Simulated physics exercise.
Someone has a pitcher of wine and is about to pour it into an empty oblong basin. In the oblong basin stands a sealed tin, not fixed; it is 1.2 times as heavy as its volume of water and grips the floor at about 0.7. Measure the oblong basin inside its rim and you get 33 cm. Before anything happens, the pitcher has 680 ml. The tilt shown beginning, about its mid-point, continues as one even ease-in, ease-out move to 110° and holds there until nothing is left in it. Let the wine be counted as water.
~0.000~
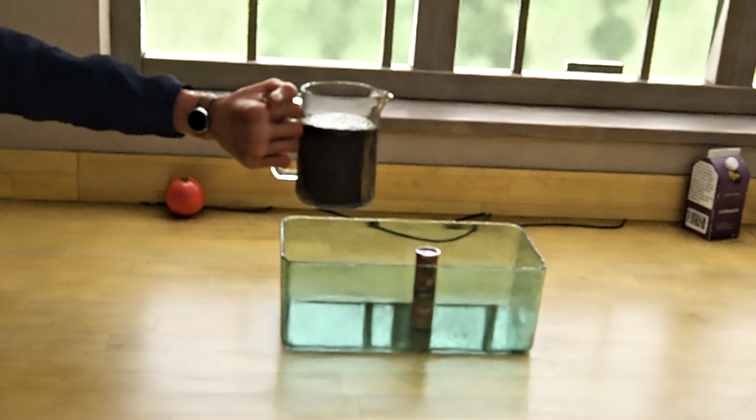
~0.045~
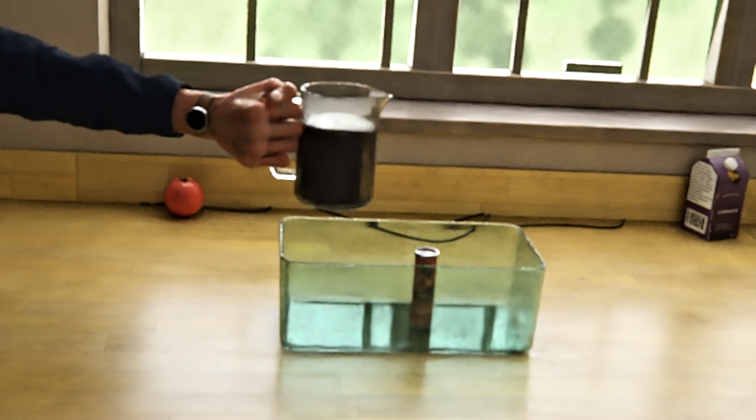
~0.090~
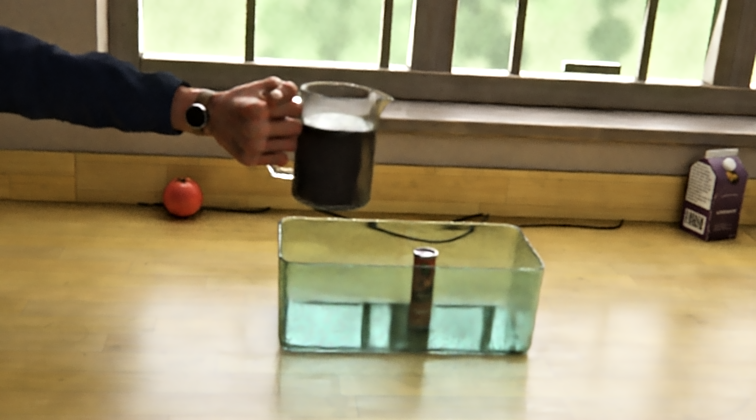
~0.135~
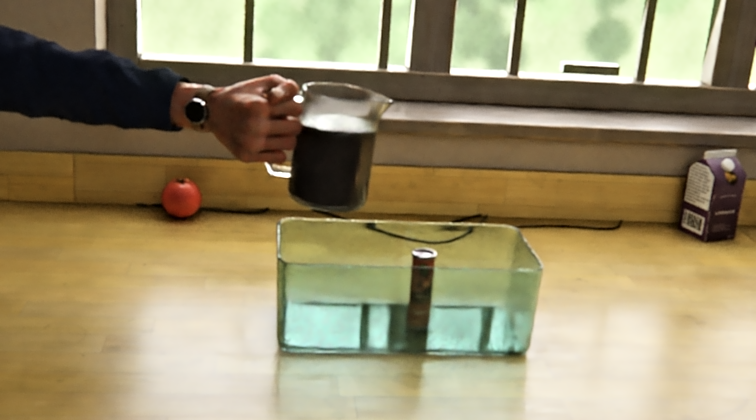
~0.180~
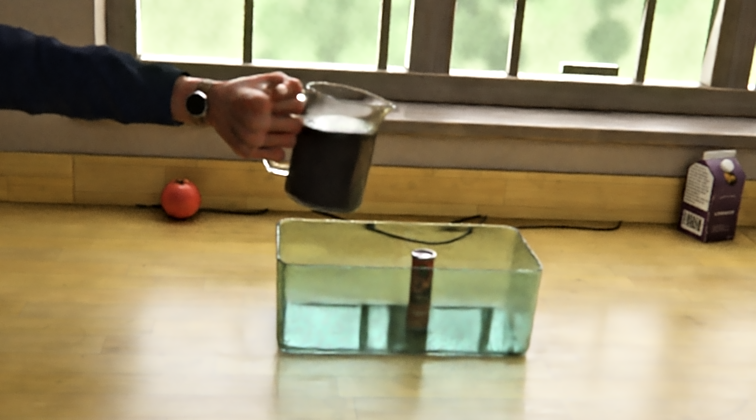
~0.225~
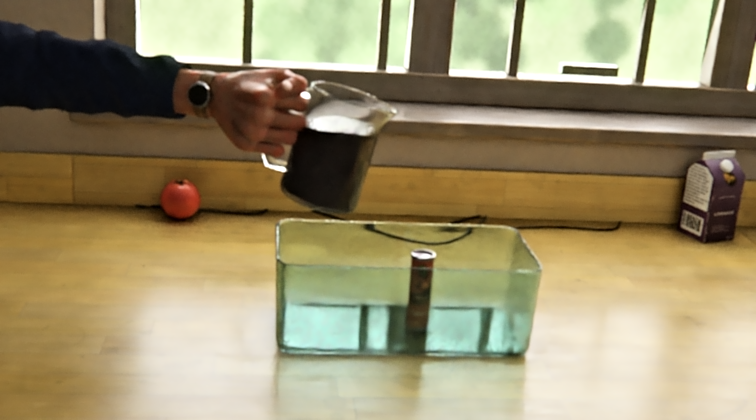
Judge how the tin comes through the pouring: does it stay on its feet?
It is tipped over.
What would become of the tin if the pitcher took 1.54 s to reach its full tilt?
Result: Tin tipped over.
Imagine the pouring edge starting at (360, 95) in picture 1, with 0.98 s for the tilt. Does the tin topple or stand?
It tumbles.
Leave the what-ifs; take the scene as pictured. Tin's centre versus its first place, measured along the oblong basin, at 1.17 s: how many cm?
Near 2 cm of travel.
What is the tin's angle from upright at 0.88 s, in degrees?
The tilt comes to near 0°.
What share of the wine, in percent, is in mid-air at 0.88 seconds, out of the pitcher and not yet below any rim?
In-air share: About 20 %.
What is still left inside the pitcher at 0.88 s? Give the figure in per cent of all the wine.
Roughly 36 percent remains.
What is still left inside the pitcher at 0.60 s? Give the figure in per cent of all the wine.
Roughly 90 %.
After 0.60 s the tilt is 74° and 91 per cent is still to pour; the tin stands where it began.
After 0.88 s the tilt is 107° and 35 per cent is still to pour; the tin stands where it began.
After 1.17 s the tilt is 110° and 3 per cent is still to pour; the tin leans 25°.
After 1.48 s the tilt is 110° and 0 per cent is still to pour; the tin lies on its side.
In the end the tin lies on its side.
